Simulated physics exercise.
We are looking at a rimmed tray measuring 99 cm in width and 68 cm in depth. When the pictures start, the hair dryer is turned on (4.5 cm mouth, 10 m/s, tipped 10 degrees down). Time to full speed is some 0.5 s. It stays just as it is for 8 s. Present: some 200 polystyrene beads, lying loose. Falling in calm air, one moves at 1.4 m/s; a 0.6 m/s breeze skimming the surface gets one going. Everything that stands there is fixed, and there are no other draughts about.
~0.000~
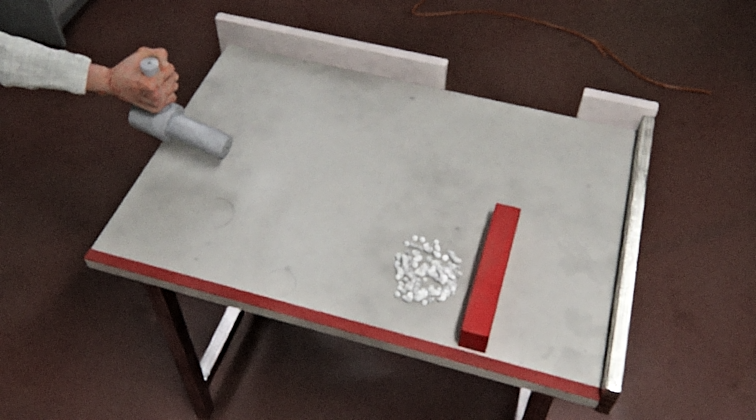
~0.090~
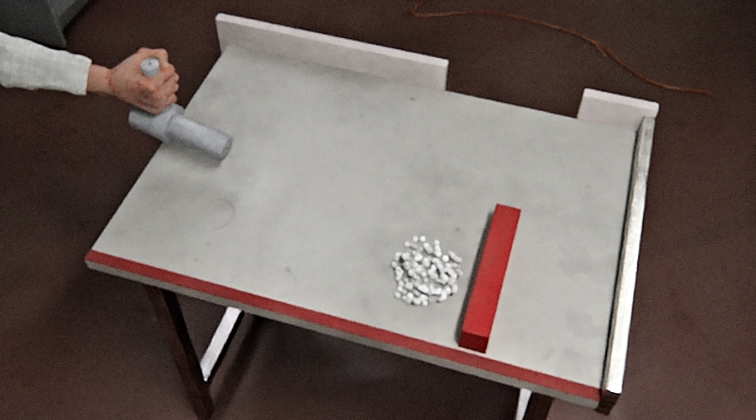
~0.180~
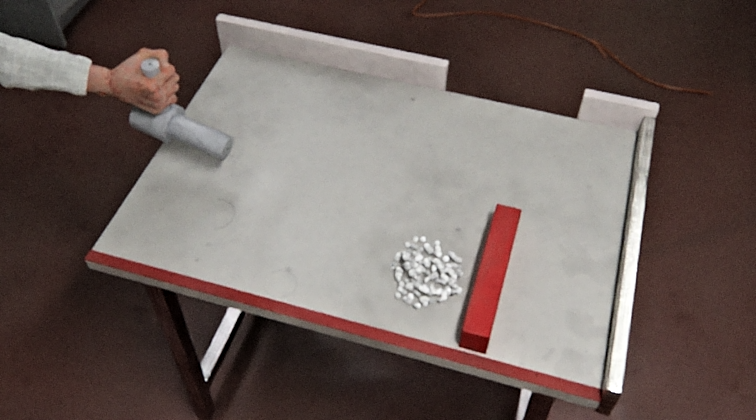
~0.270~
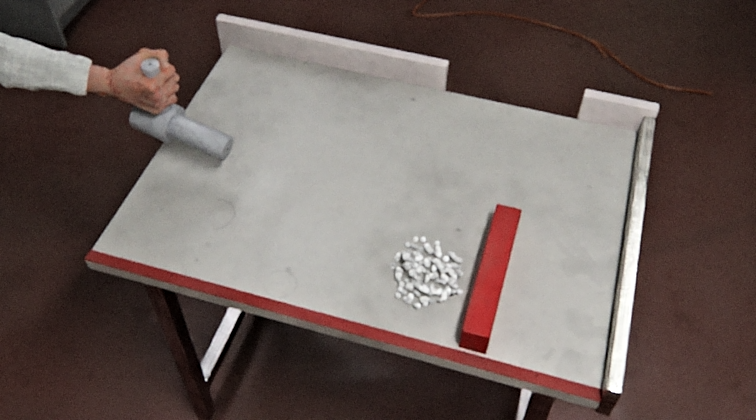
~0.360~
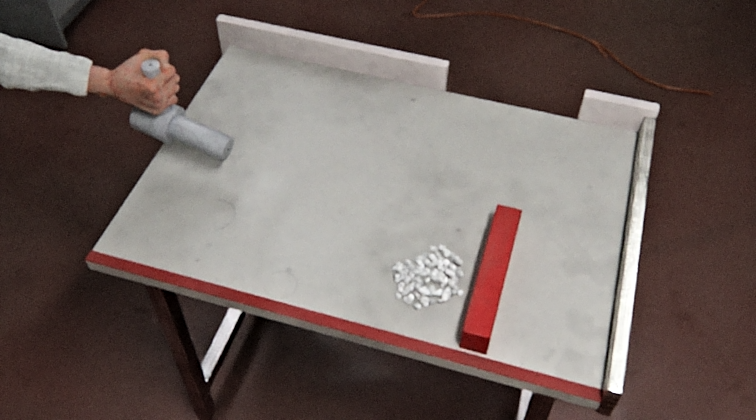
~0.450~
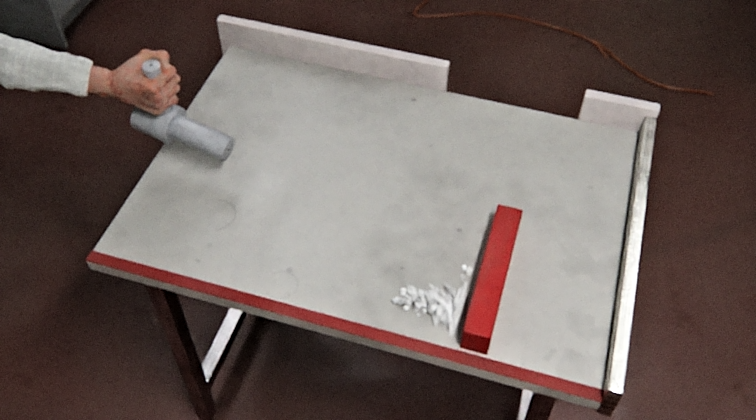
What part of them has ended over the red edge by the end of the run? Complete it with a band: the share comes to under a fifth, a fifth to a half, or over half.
The share comes to over half.
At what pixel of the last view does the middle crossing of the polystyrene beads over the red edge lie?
Roughly at pixel (433, 357).
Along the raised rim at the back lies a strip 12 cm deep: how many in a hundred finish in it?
0 per cent.
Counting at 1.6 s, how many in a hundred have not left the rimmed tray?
The share then is about 0 %.
After 1.6 s, 100 % are over the red edge; 100 % have settled or left.
After 2.6 s, 100 % are over the red edge; 100 % have settled or left.
After 4.4 s, 100 % are over the red edge; 100 % have settled or left.
After 8.0 s, at the end, 100 % are over the red edge.
